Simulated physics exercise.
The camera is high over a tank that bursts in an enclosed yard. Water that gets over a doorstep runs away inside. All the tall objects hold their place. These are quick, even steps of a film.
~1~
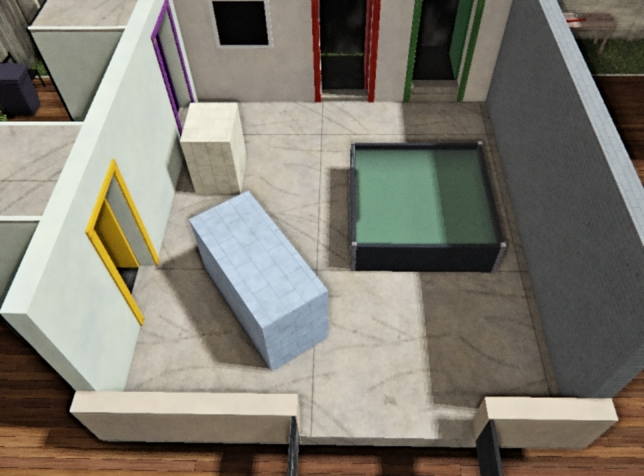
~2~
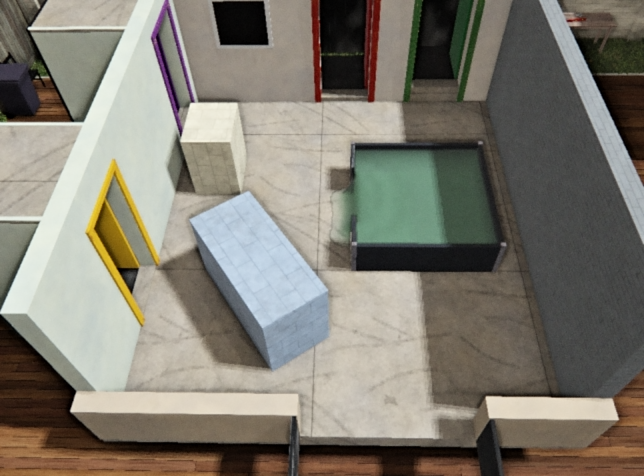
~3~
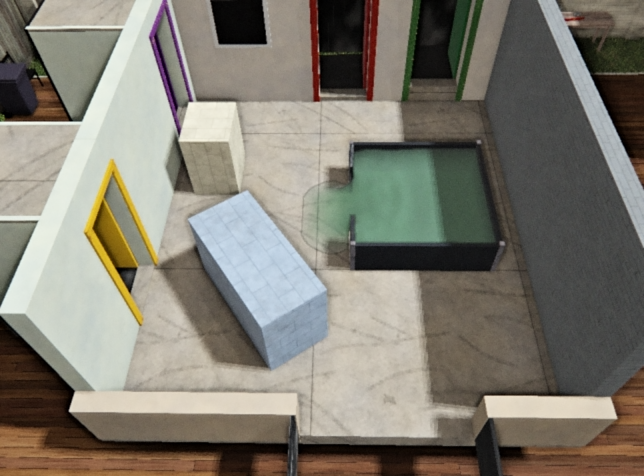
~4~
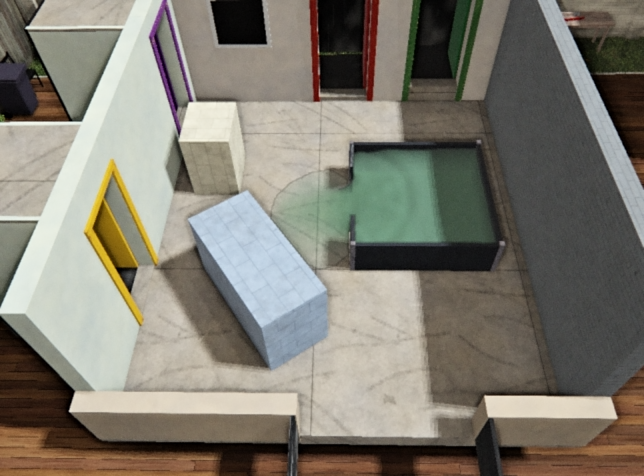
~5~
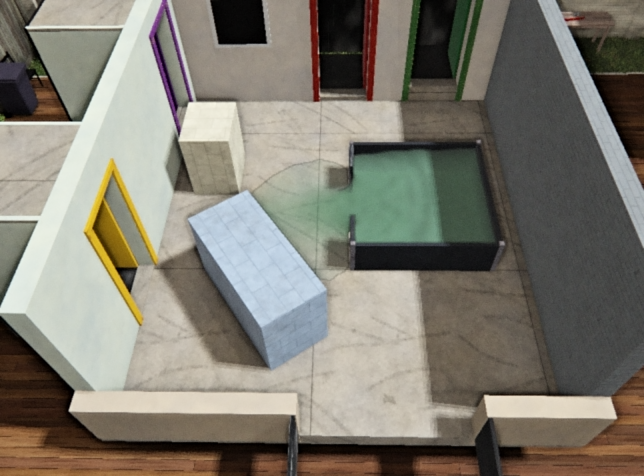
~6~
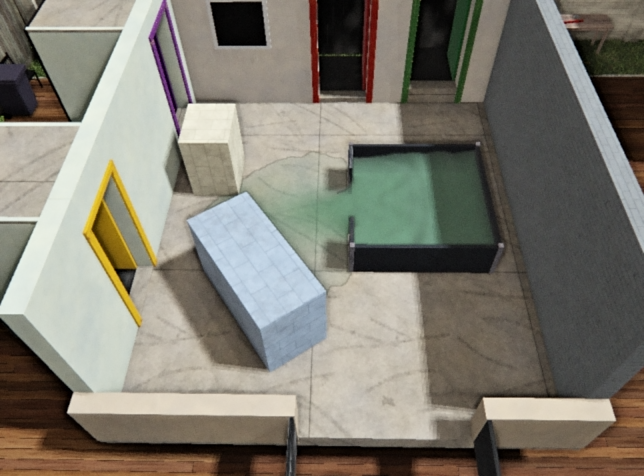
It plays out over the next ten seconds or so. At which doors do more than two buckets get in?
In the end: The green door stays under that; the red door stays under that; the purple door stays under that; the yellow door takes more than that.
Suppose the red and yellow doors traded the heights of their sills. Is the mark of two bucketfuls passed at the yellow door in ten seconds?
Then: Yellow holds.
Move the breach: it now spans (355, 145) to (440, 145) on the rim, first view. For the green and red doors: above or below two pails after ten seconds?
In short: Green holds, red takes more.
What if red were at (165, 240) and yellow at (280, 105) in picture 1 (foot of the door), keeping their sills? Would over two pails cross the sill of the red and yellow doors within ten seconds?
My reading: The red one goes over, the yellow one goes over.
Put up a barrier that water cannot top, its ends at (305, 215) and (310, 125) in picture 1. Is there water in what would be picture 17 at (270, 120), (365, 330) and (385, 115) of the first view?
One after the other: Clear, awash, wet.
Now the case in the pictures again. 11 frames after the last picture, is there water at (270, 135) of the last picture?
There: Covered.
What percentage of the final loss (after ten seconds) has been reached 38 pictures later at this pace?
Roughly 55 per cent.
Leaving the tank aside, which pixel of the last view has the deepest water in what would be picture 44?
Roughly at (195, 109).
A moment on, water covers 20 % of the floor; the green door not reached, the red door not reached, the purple door not reached, the yellow door not reached.
Next, water covers 40 % of the floor; the green door not reached, the red door not reached, the purple door wet at the sill, nothing in, the yellow door under two buckets in.
Then, water covers 60 % of the floor; the green door not reached, the red door wet at the sill, nothing in, the purple door wet at the sill, nothing in, the yellow door under two buckets in.
Later, water covers 95 % of the floor; the green door wet at the sill, nothing in, the red door wet at the sill, nothing in, the purple door wet at the sill, nothing in, the yellow door over two buckets in.
In the end, water covers 95 % of the floor; the green door wet at the sill, nothing in, the red door wet at the sill, nothing in, the purple door wet at the sill, nothing in, the yellow door over two buckets in.
